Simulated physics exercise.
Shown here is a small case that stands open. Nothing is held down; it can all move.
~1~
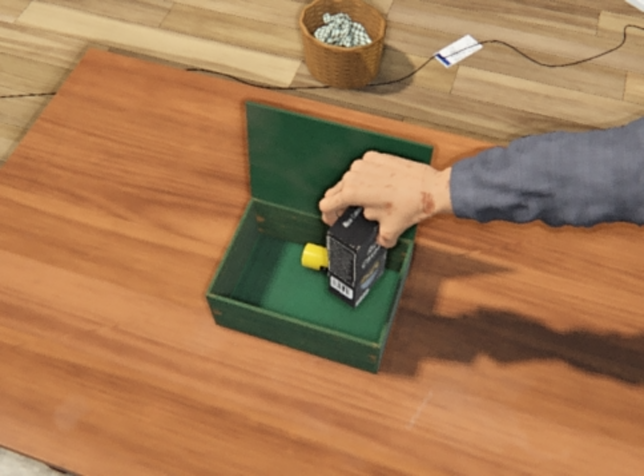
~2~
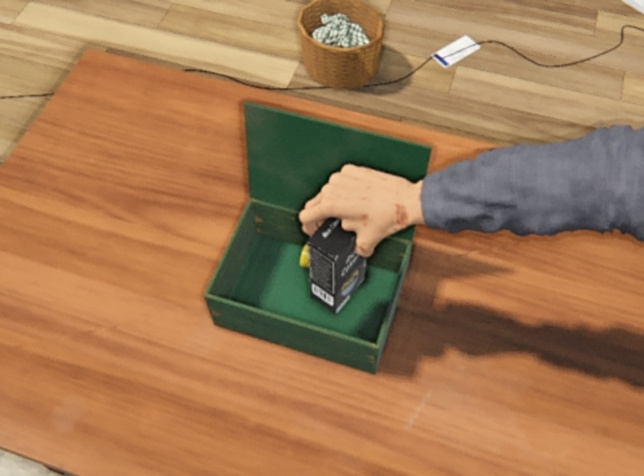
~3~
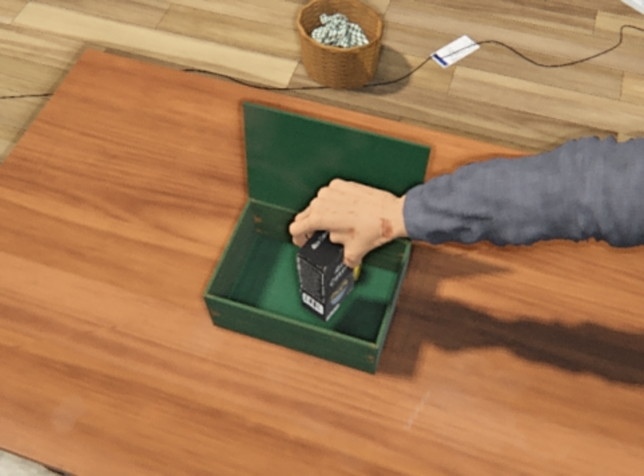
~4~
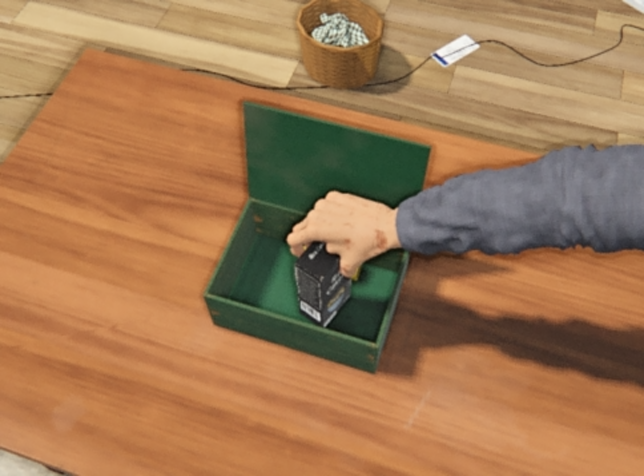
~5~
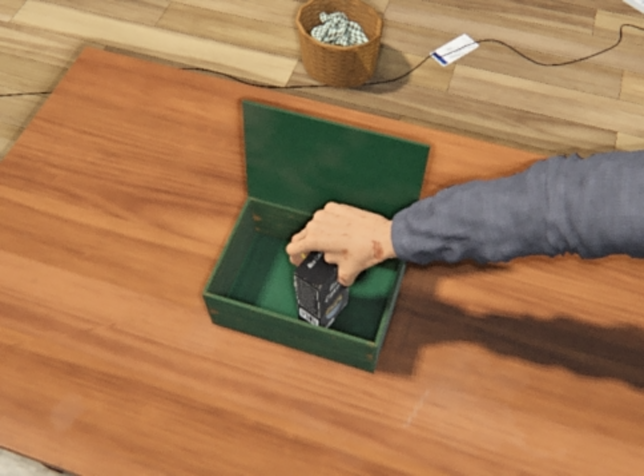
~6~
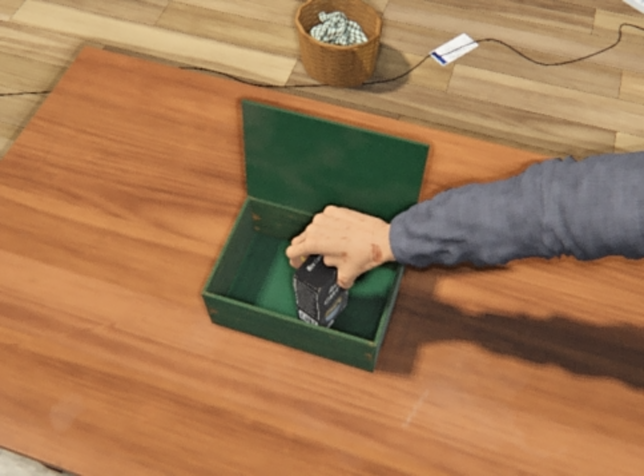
A hand lowers a black carton into an open green case on a wooden table.
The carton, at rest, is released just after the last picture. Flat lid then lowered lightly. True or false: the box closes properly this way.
False.
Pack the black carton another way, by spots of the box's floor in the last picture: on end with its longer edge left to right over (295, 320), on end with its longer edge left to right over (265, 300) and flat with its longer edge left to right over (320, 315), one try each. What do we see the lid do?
On the first attempt the lid remains open a bit, on the second it remains open a bit, and on the third it settles shut.
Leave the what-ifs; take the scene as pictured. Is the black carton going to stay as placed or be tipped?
Result: The black carton remains as it was set.
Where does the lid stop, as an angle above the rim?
Some 40° above the rim.
Then, 1.20 s on from there, lid 81° above the rim.
Then, 1.60 s on from there, lid 56° above the rim.
In the end, lid 40° above the rim; both unmoved. At the end, from the last picture's camera, black carton near (322, 290).
